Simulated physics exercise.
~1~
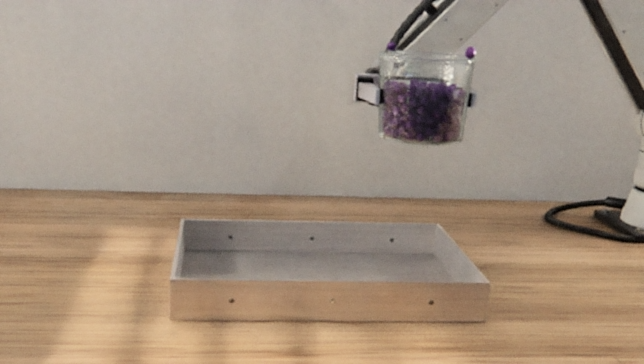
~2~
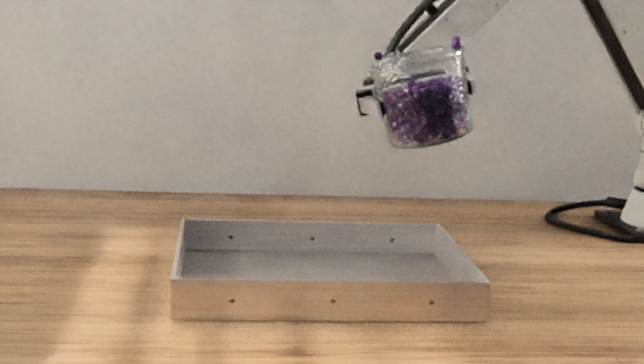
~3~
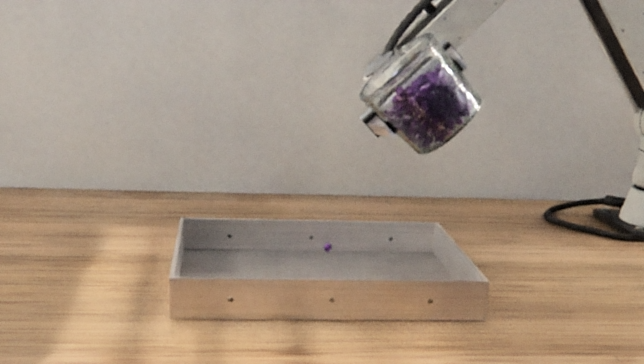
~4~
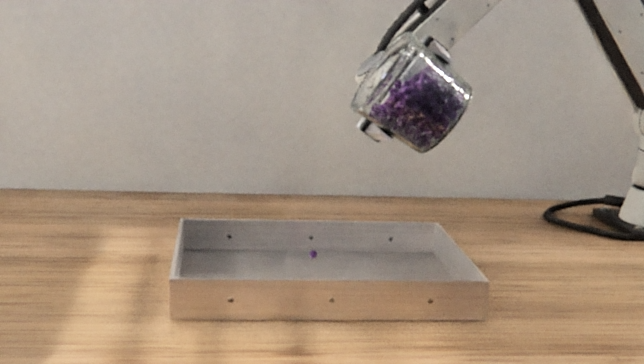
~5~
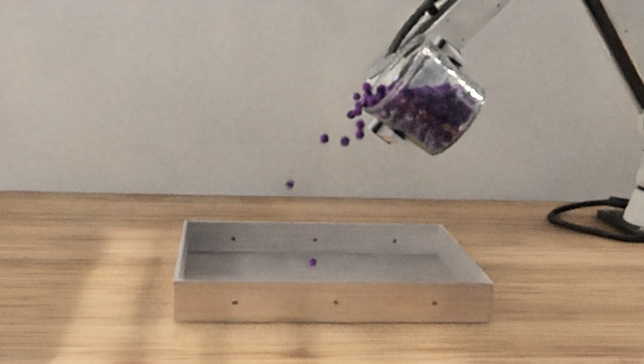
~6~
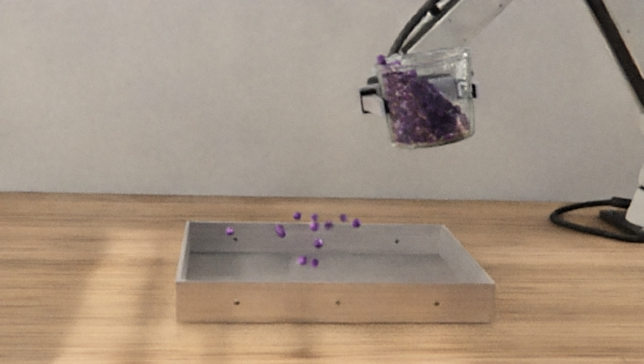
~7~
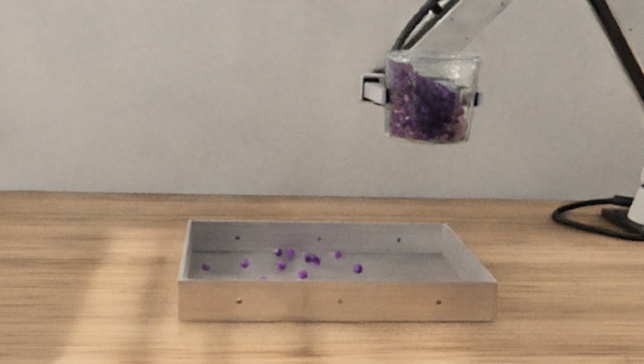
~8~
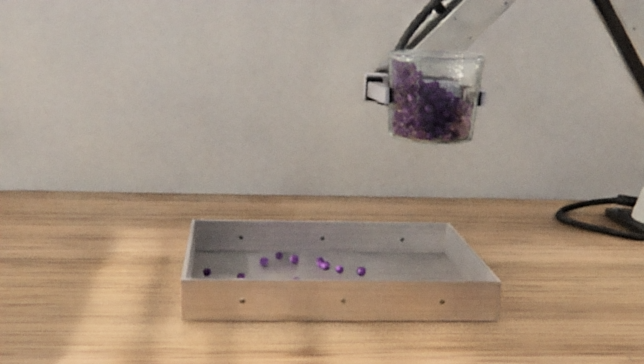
A robot arm reaches in from the upper right and holds a clear cup of purple beads above a wooden table, seen from the front against a plain grey wall. Below it sits a shallow, pale grey metal tray, and a black cable curls by the arm's base at right. The arm tips the cup to the left, and a lone bead drops into the tray. As the cup leans further, a small stream of beads spills out and falls. The arm then swings the cup back upright. The scattered beads settle in the tray, while most remain in the cup.
